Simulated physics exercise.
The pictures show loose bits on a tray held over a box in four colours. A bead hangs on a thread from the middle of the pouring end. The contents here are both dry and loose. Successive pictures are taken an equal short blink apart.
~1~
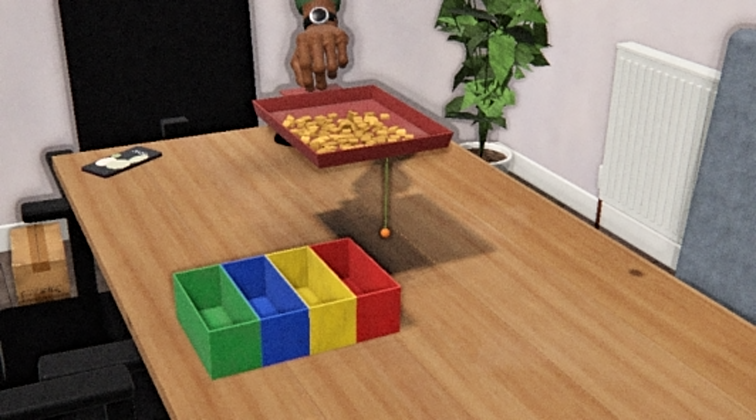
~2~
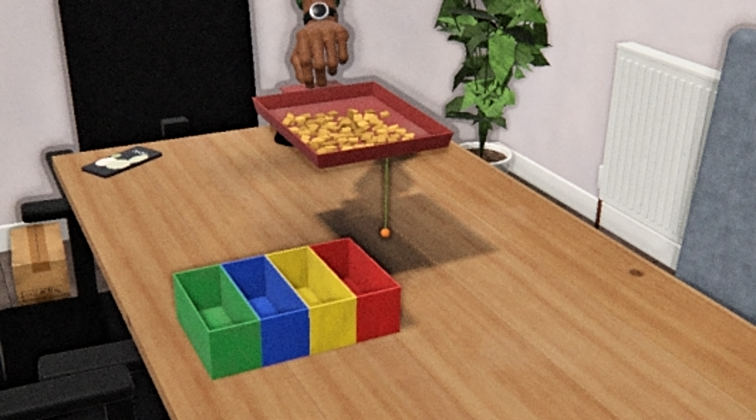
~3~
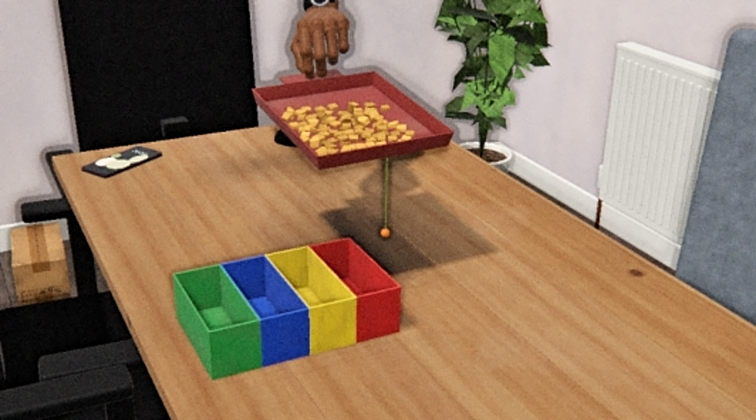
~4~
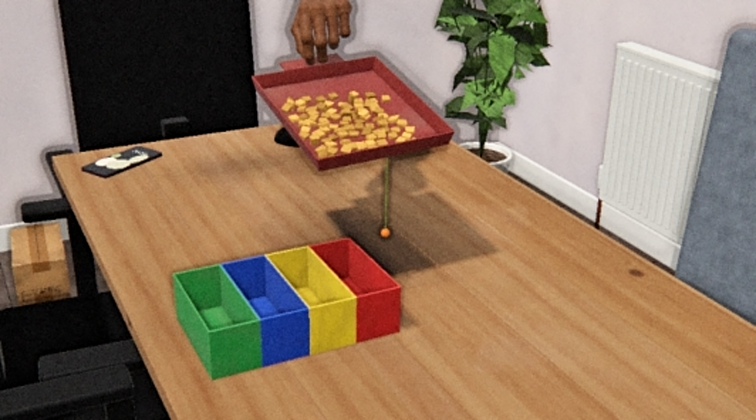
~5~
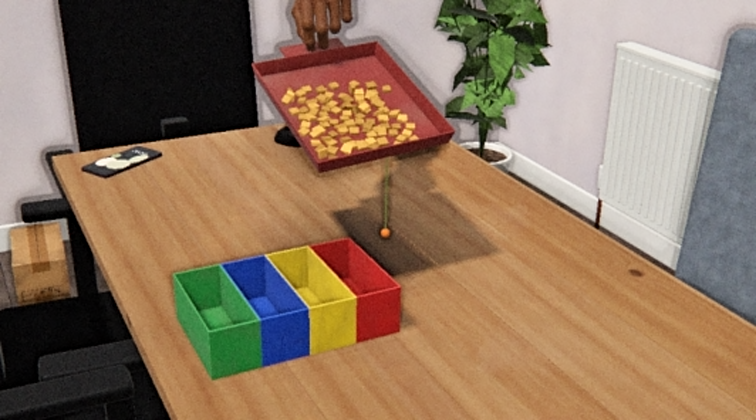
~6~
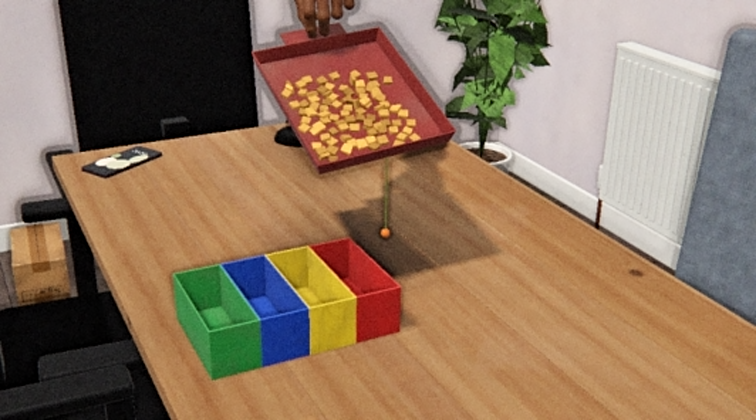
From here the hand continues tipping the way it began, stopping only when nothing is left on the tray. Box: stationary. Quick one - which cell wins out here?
The red one wins out.
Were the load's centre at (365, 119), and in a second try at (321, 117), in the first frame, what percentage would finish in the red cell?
About 40 % and 60 %.
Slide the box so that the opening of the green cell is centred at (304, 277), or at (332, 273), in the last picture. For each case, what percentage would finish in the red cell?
Around 10 and then 0 per cent.
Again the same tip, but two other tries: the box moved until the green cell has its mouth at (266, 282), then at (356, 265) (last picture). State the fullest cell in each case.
The cell in yellow, and then the green cell.
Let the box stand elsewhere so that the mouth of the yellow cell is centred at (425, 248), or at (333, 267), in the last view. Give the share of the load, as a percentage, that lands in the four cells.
Close to 100 per cent, followed by close to 90 per cent.
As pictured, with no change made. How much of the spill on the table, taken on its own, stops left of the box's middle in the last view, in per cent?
0 per cent, roughly.
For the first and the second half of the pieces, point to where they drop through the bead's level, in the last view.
First around (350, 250), afterwards around (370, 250).
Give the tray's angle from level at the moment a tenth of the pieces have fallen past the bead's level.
It is at around 95 degrees.
Soon, tray tipped steeply; nearly all on the tray; a stray few falling or outside the box.
A while on, tray tipped past a quarter turn; about a third on the tray; about a quarter in the red cell; a stray few in the yellow cell; about half falling or outside the box.
Towards the end, tray tipped past a quarter turn; about two thirds in the red cell; a small part in the yellow cell; about a quarter falling or outside the box.
Finally, tray tipped past a quarter turn; about two thirds in the red cell; a small part in the yellow cell; none in the green cell; none in the blue cell; about a quarter outside the box.
